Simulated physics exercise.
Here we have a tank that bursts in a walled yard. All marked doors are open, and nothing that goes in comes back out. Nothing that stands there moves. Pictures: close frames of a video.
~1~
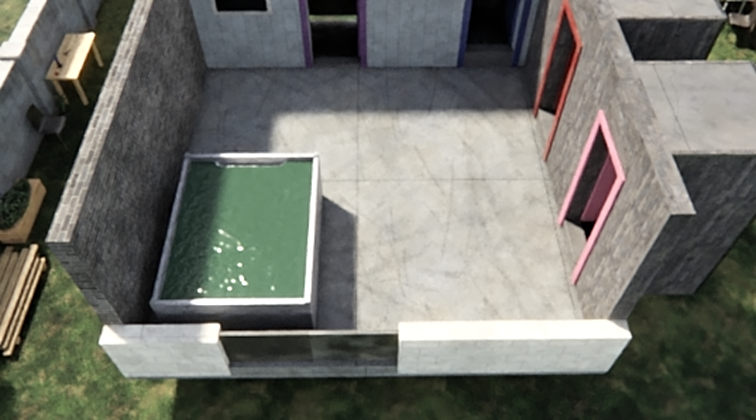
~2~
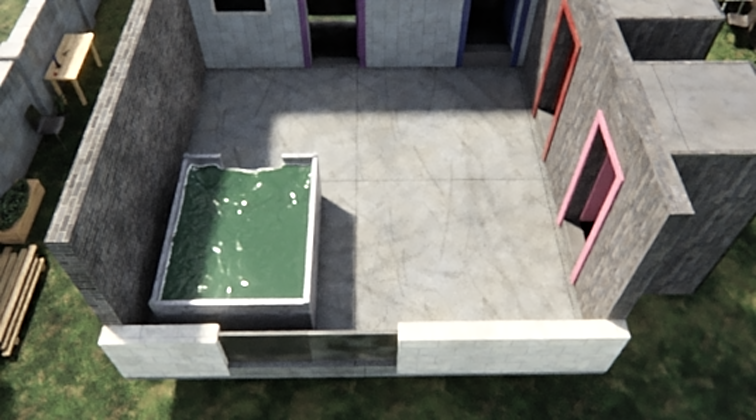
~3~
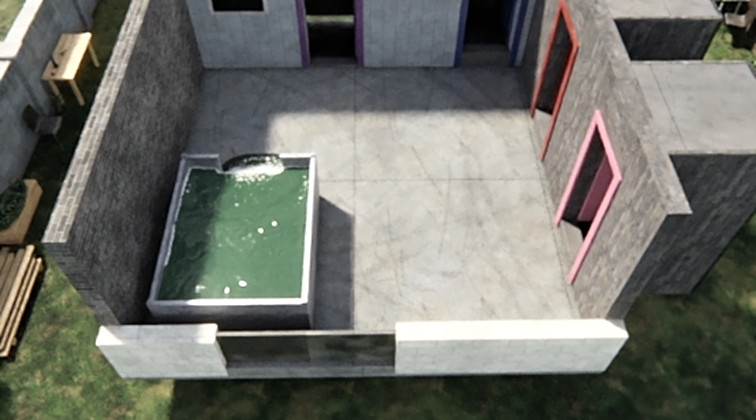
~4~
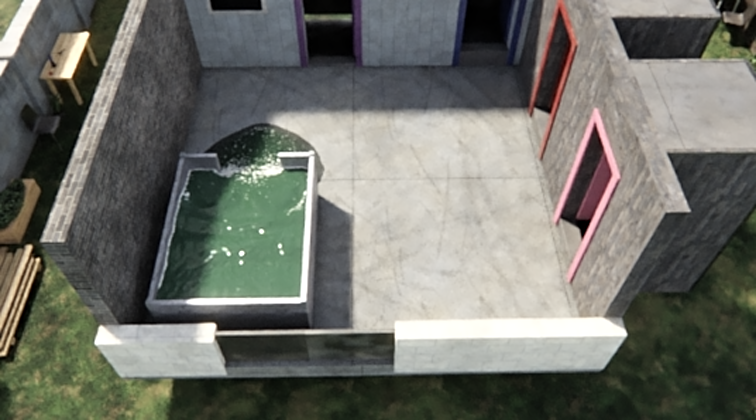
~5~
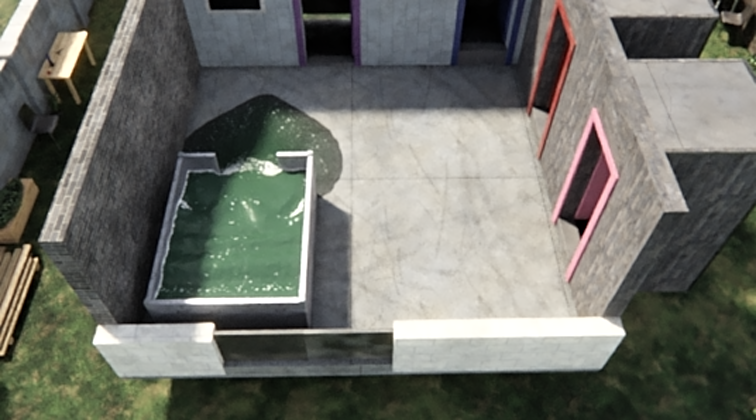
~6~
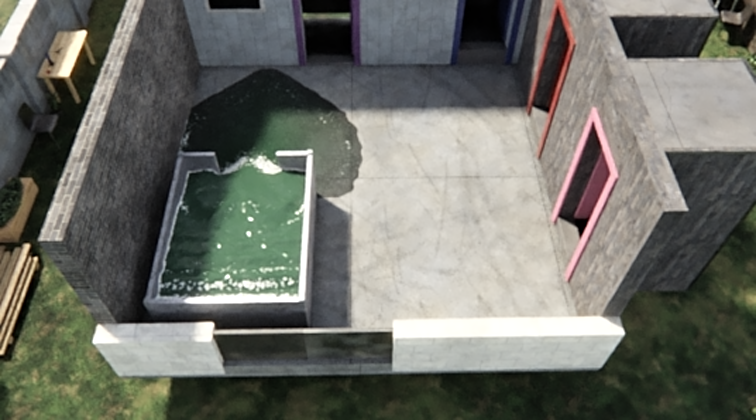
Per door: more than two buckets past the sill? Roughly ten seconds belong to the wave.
The red door copes honestly. The pink door copes honestly. The purple door gets overwhelmed honestly. The blue door copes honestly.
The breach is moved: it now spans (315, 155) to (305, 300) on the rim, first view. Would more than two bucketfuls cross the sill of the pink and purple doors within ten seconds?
Check - pink: Comes out above; purple: Comes out above.
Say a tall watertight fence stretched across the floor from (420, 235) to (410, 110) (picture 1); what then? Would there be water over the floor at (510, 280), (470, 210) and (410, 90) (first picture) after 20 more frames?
Results in order: Bone-dry / bone-dry / swamped.
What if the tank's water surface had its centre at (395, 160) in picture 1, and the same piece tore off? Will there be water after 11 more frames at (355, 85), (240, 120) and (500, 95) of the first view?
Well, in the order you listed them, they'd be reached by the flood, unreached and reached by the flood.
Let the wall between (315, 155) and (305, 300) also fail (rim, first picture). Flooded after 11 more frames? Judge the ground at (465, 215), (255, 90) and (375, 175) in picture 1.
Spot one ends up deluged, spot two untouched by the spill, spot three deluged.
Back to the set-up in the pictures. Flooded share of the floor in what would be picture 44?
That should be about 75 %.
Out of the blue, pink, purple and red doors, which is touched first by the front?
I choose the purple door.
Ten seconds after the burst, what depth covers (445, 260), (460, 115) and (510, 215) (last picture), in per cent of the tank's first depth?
Respectively near 10, 12 and 8 per cent.
A moment on, water covers 35 % of the floor; the red door not reached, the pink door not reached, the purple door over two buckets in, the blue door not reached.
Next, water covers 40 % of the floor; the red door not reached, the pink door not reached, the purple door far over two buckets in, the blue door wet at the sill, nothing in.
Then, water covers 45 % of the floor; the red door wet at the sill, nothing in, the pink door not reached, the purple door far over two buckets in, the blue door wet at the sill, nothing in.
Later, water covers 75 % of the floor; the red door wet at the sill, nothing in, the pink door wet at the sill, nothing in, the purple door far over two buckets in, the blue door wet at the sill, nothing in.
In the end, water covers 95 % of the floor; the red door wet at the sill, nothing in, the pink door wet at the sill, nothing in, the purple door far over two buckets in, the blue door wet at the sill, nothing in.
